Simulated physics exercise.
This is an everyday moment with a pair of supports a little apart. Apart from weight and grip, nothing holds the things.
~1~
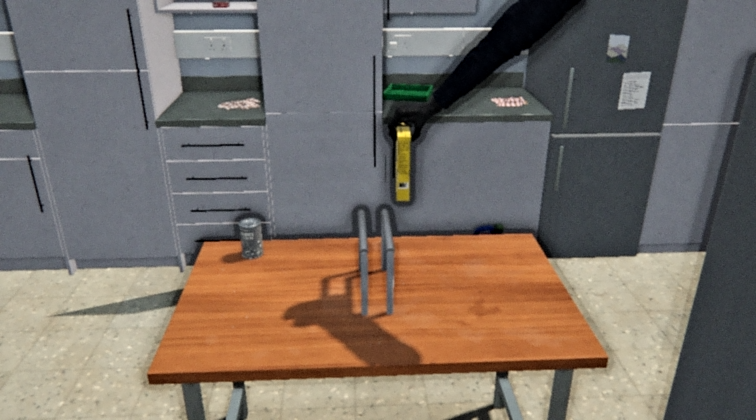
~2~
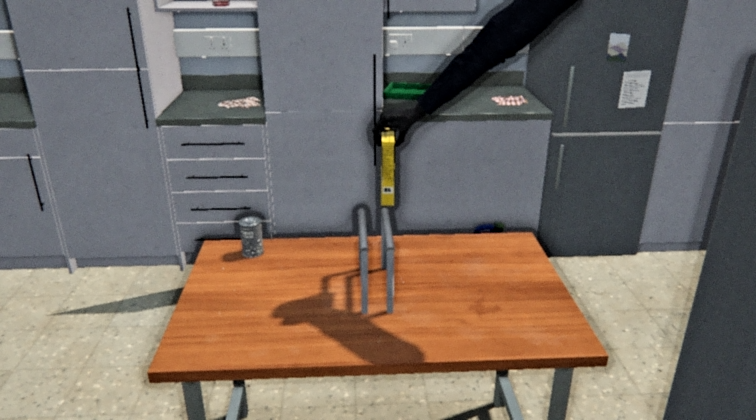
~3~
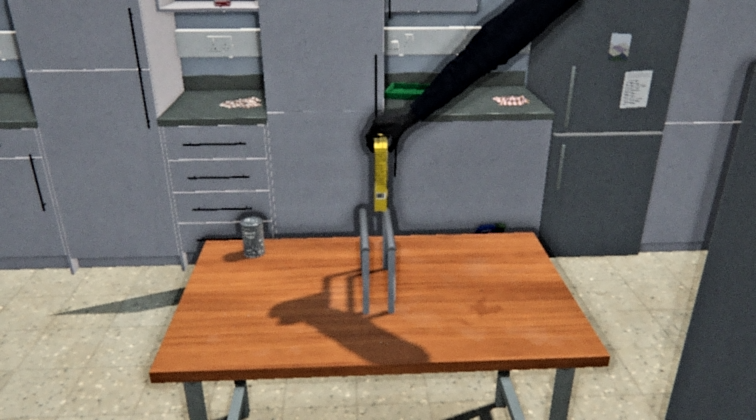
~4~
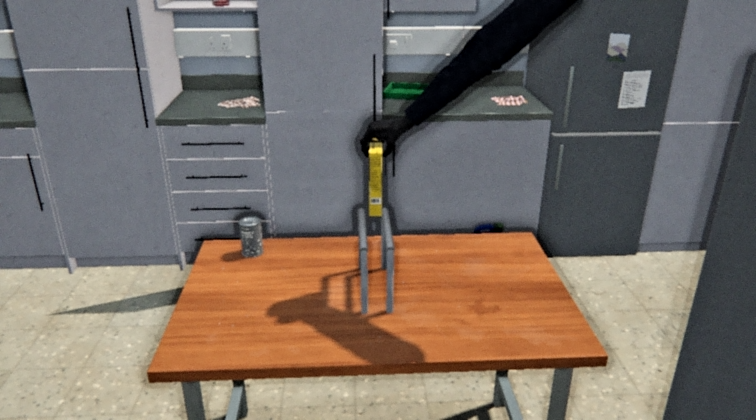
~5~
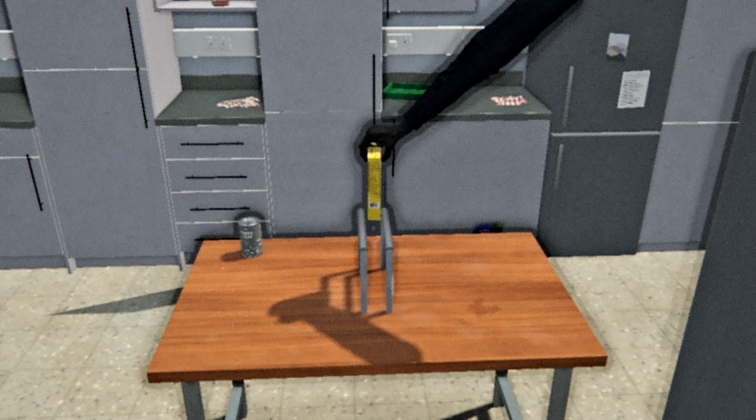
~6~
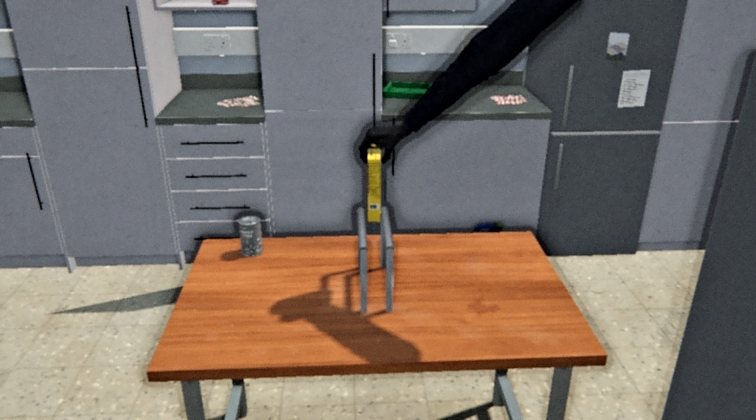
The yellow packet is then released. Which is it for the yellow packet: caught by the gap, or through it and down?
The yellow packet is through and down.
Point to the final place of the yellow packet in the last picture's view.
The object ends up somewhere near (374, 262).
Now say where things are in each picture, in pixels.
On its way; yellow packet (403, 162); grey tin (251, 238), in the first picture.
On its way; yellow packet (388, 167); grey tin (252, 237), in the second picture.
On its way; yellow packet (381, 172); grey tin (253, 237), in the third picture.
On its way; yellow packet (376, 177); grey tin (251, 237), in the fourth picture.
On its way; yellow packet (374, 182); grey tin (251, 237), in the fifth picture.
Poised above the slot; yellow packet (374, 183); grey tin (251, 236), in the sixth picture.
Then, 0.20 s later than the last frame, yellow packet moved a little near (374, 198).
Then, 0.30 s later than the last frame, yellow packet moved about its own width near (374, 243).
Then, 0.40 s later than the last frame, yellow packet moved well along near (374, 259).
When it is over, moved from the start, yellow packet; grey tin as before. End places, in pixels of the last picture, yellow packet near (374, 262). The packet drops through.
